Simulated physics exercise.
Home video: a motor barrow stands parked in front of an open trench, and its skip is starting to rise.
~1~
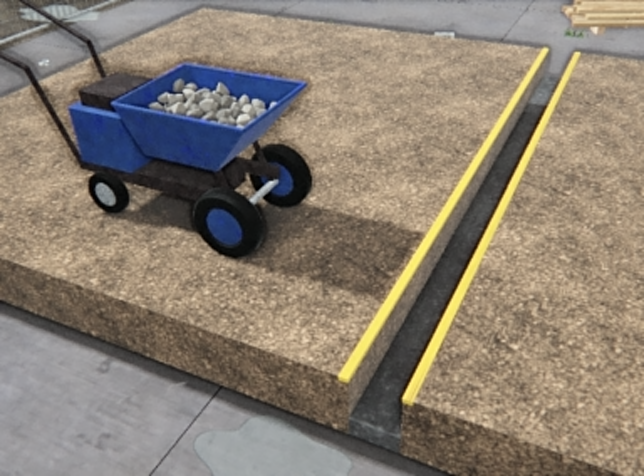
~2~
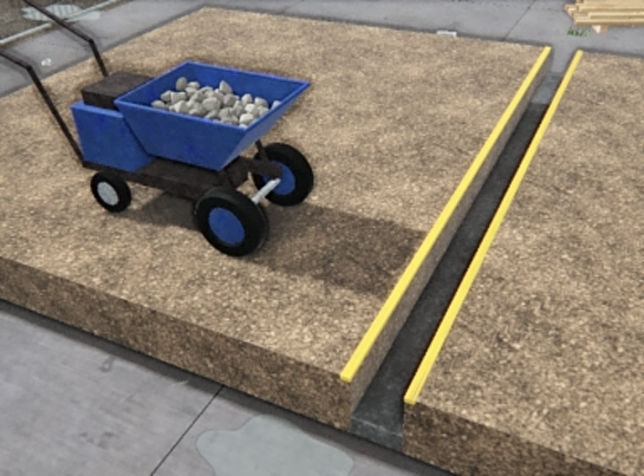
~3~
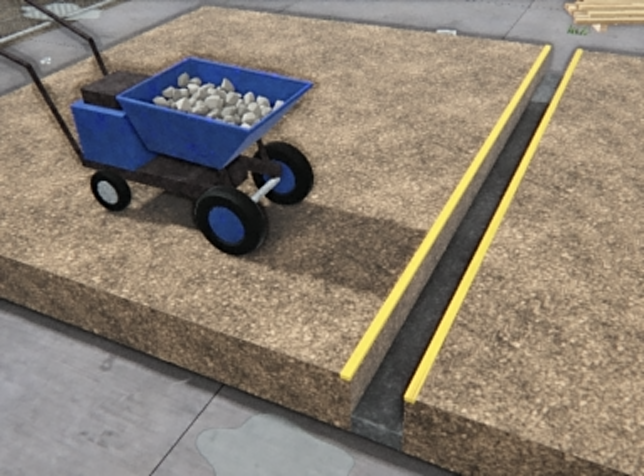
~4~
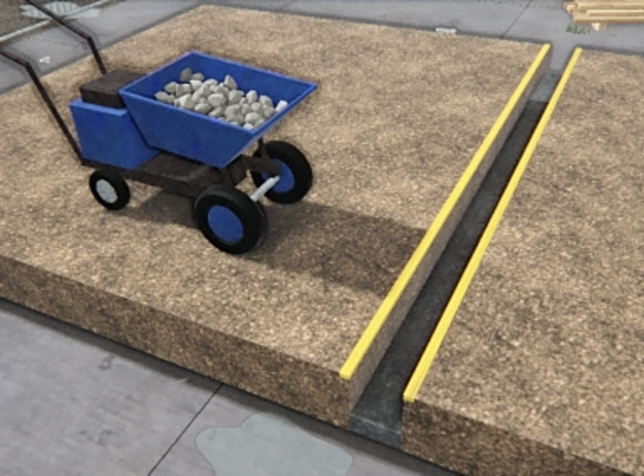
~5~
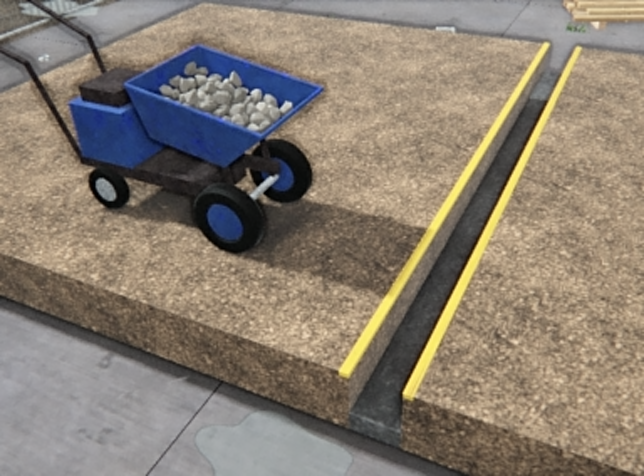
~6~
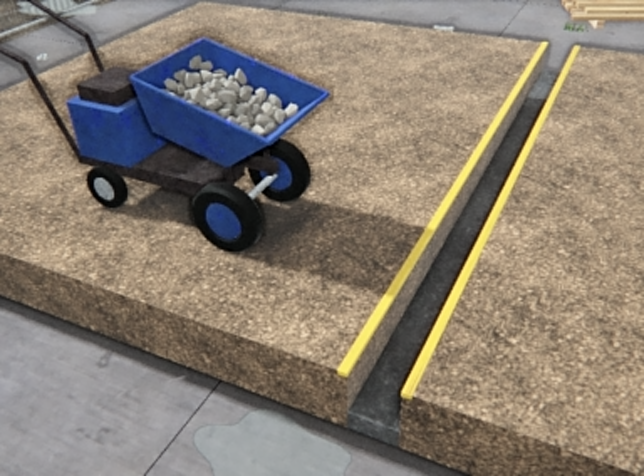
In this clip, a blue motor barrow loaded with broken stones stands parked on brown ground before a narrow, yellow-edged trench, and its skip, level at first, gradually tilts a little toward the right while the wheels stay in place.
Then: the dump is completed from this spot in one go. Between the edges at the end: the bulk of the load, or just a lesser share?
The load ends chiefly outside the trench.
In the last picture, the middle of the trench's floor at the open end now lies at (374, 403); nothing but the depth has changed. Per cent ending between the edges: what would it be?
40 %.
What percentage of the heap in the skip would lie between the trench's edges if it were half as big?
About 30 %.
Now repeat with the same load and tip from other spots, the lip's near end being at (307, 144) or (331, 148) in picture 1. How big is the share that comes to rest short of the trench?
About 0 percent at the first place and about 0 percent at the second.
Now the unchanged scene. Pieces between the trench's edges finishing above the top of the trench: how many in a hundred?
My estimate would be close to 0 per cent.
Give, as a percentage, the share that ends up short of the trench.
Roughly 55 percent of the pieces, I think.
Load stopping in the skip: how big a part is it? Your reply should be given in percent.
Around 10 %.
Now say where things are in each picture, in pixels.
The first frame shows lip of the skip near (244, 131), level; top of the load near (189, 107), broken stones; first edge of the trench near (373, 330); far edge near (433, 349), the trench under half as wide as the skip, and about as deep as wide.
The second frame shows lip of the skip near (247, 131), level; top of the load near (192, 106).
The third frame shows lip of the skip near (251, 131), tipped barely; top of the load near (194, 103).
The fourth frame shows lip of the skip near (255, 134), tipped a little; top of the load near (197, 100).
The fifth frame shows lip of the skip near (262, 137), tipped a little; top of the load near (204, 92).
The sixth frame shows lip of the skip near (269, 143), tipped a little; top of the load near (200, 90); first edge of the trench near (371, 324); far edge near (432, 343).
Shortly afterwards, skip tipped steeply; the whole lot in the skip.
Next, skip tipped right over; the bulk in the skip; a little short of the trench; only a few falling.
Some moments later, skip tipped right over; near a quarter in the skip; near half short of the trench; near a quarter in or heaped over the trench.
In the end, skip tipped right over; a little in the skip; near half short of the trench; near a third in or heaped over the trench; none at all beyond it.
